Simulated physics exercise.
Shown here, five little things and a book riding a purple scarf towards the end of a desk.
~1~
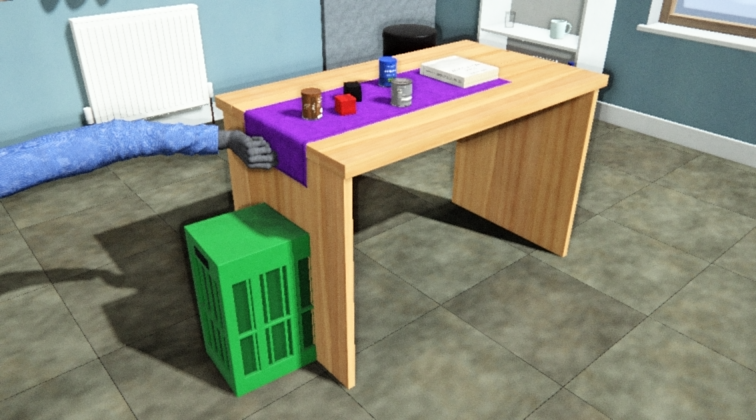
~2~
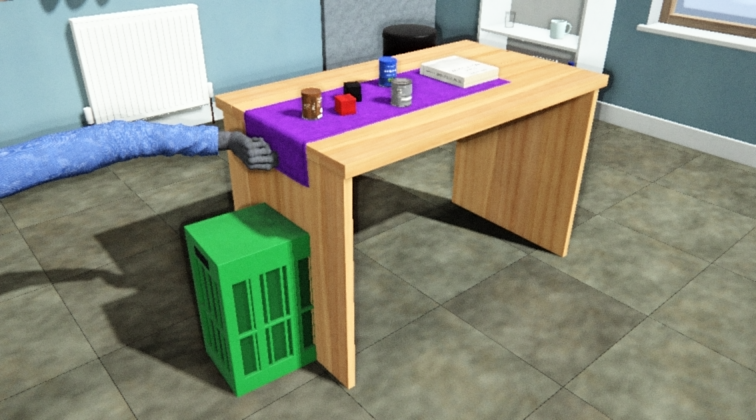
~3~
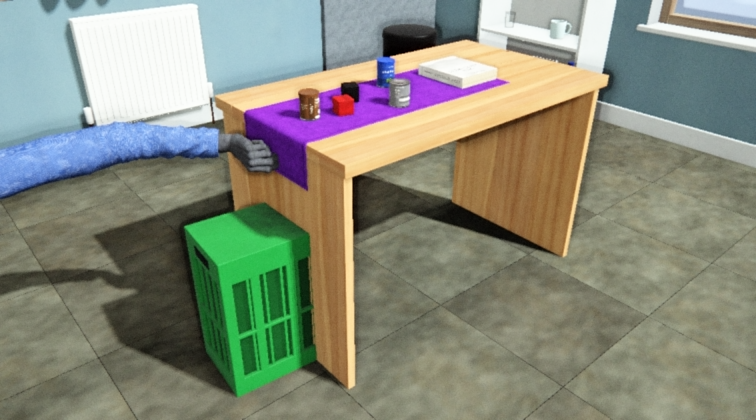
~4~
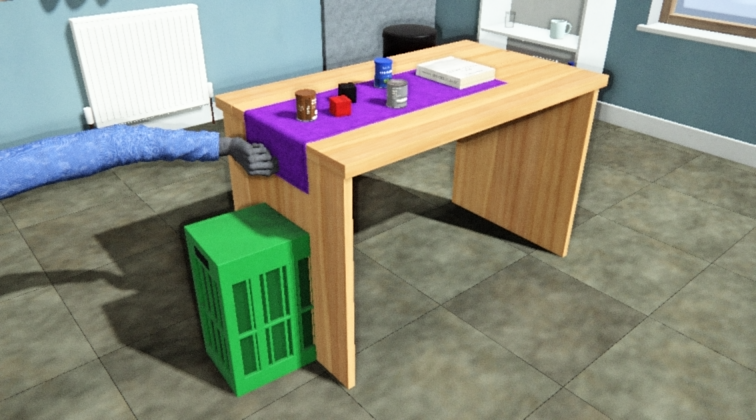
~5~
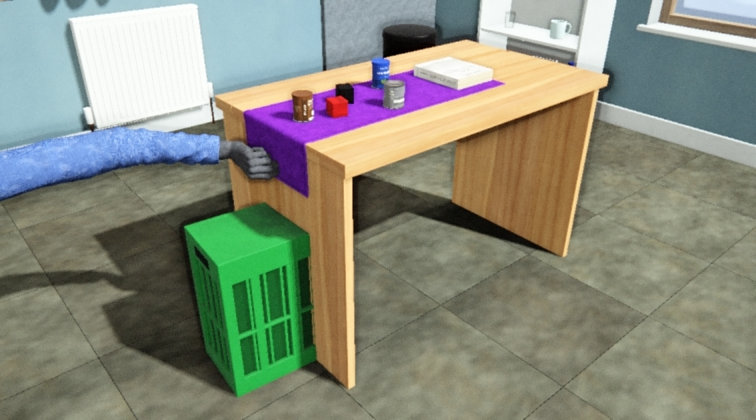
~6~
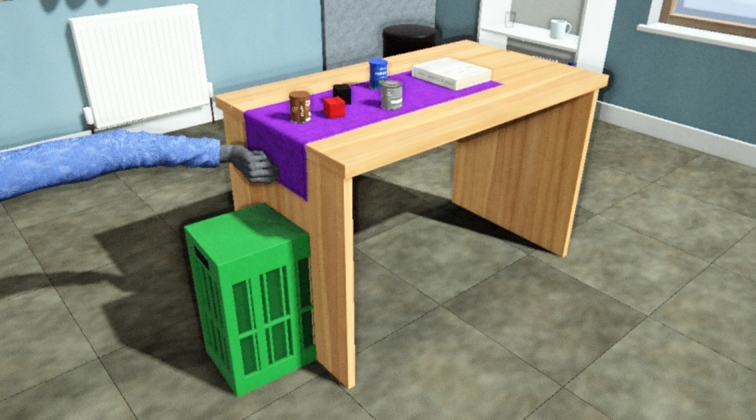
A purple cloth runs along a light wooden table, seen from slightly above in a blue-walled room with a grey tiled floor and a white radiator. On it sit a brown can, red and black cubes, grey and blue cans and a white book, with a green crate below. A gloved, blue-sleeved hand at the left draws the cloth slowly down, carrying everything slightly left.
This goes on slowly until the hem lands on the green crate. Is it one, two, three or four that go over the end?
Fallen count: One.
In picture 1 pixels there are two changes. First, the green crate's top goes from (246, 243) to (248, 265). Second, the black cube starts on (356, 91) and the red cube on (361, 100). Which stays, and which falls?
Outcome for the black cube: It stays. Outcome for the red cube: It stays.
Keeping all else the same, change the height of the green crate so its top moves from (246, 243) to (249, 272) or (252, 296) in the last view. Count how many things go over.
Counts: 2, 3.
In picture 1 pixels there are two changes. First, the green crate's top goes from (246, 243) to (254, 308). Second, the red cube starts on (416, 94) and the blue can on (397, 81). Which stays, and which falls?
Red cube: Still up. Blue can: Still up.
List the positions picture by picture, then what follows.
Hem (307, 188); brown can (311, 91); red cube (345, 97); black cube (352, 84); grey can (402, 81); blue can (388, 59); top of the crate (246, 243), in the first frame.
Hem (309, 187); brown can (311, 91), in the second frame.
Hem (308, 190); red cube (343, 98), in the third frame.
Hem (308, 194); black cube (347, 85); top of the crate (246, 243), in the fourth frame.
Hem (308, 198); grey can (394, 83), in the fifth frame.
Hem (307, 202); brown can (299, 94); red cube (334, 100); black cube (342, 86); grey can (392, 84); blue can (378, 61), in the sixth frame.
Early on, hem near (278, 196); all still up.
Midway, hem on the crate; brown can gone.
Finally, hem on the crate; brown can gone. The answer is one.
